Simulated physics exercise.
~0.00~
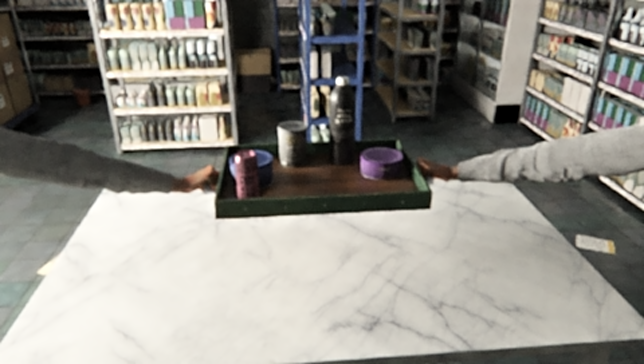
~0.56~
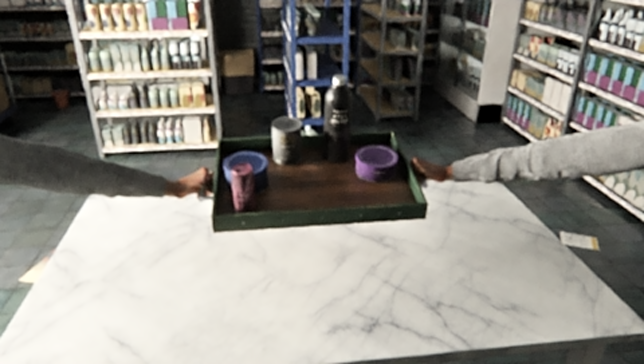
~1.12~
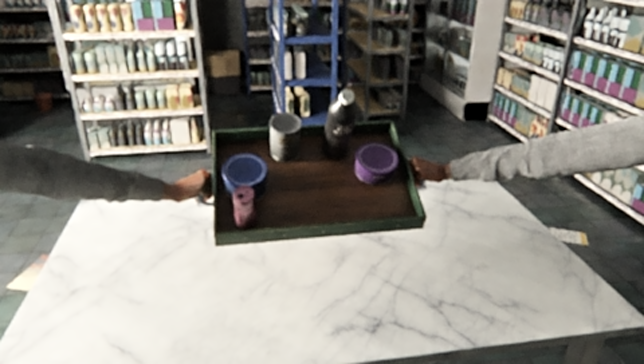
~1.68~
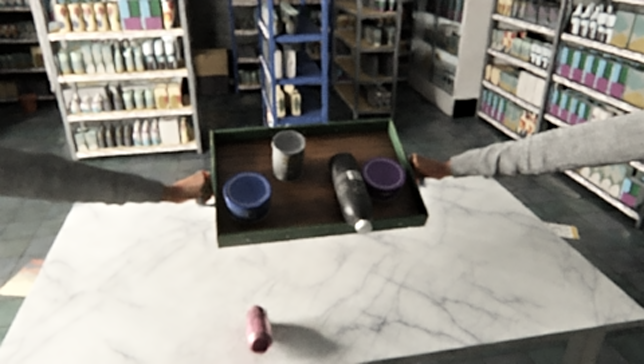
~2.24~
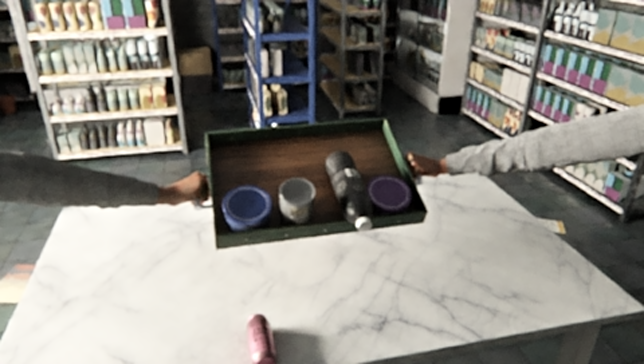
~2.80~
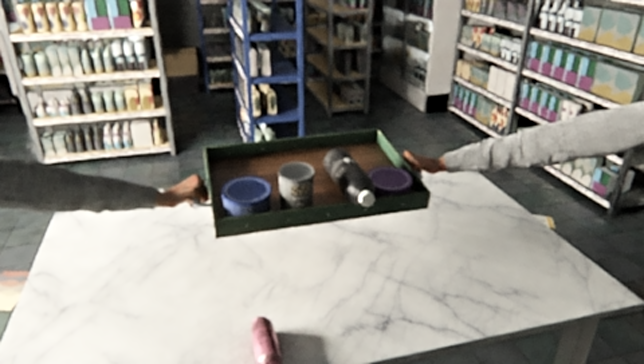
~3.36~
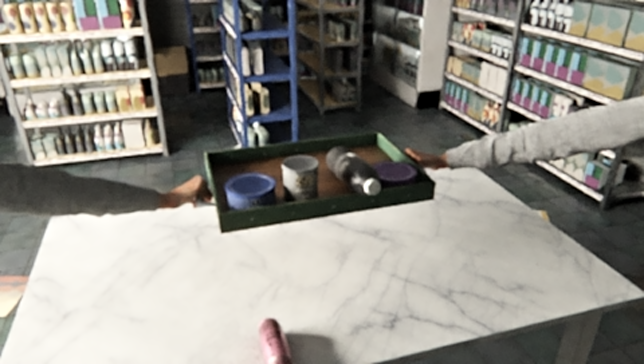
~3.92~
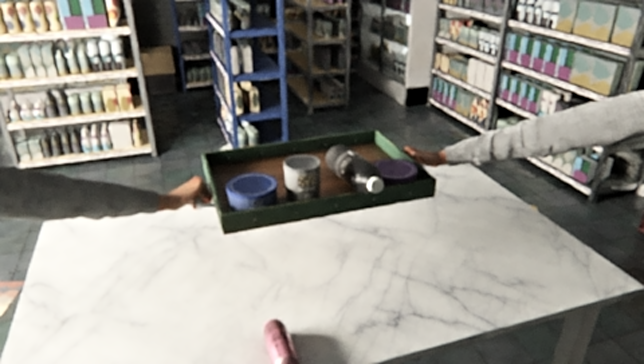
The clip opens with two hands holding a green-rimmed tray above a marble-topped table, carrying a pink can, a blue tub, a grey tin, a black bottle and a purple tub. The hands tip the tray's near edge down, and the upright things begin to lean. The pink can drops off the near side onto the table, while the black bottle topples onto its side. The grey tin and both tubs slide towards the near rim. The hands then level the tray, leaving the bottle lying aboard beside the tin and tubs, with the pink can on the table.
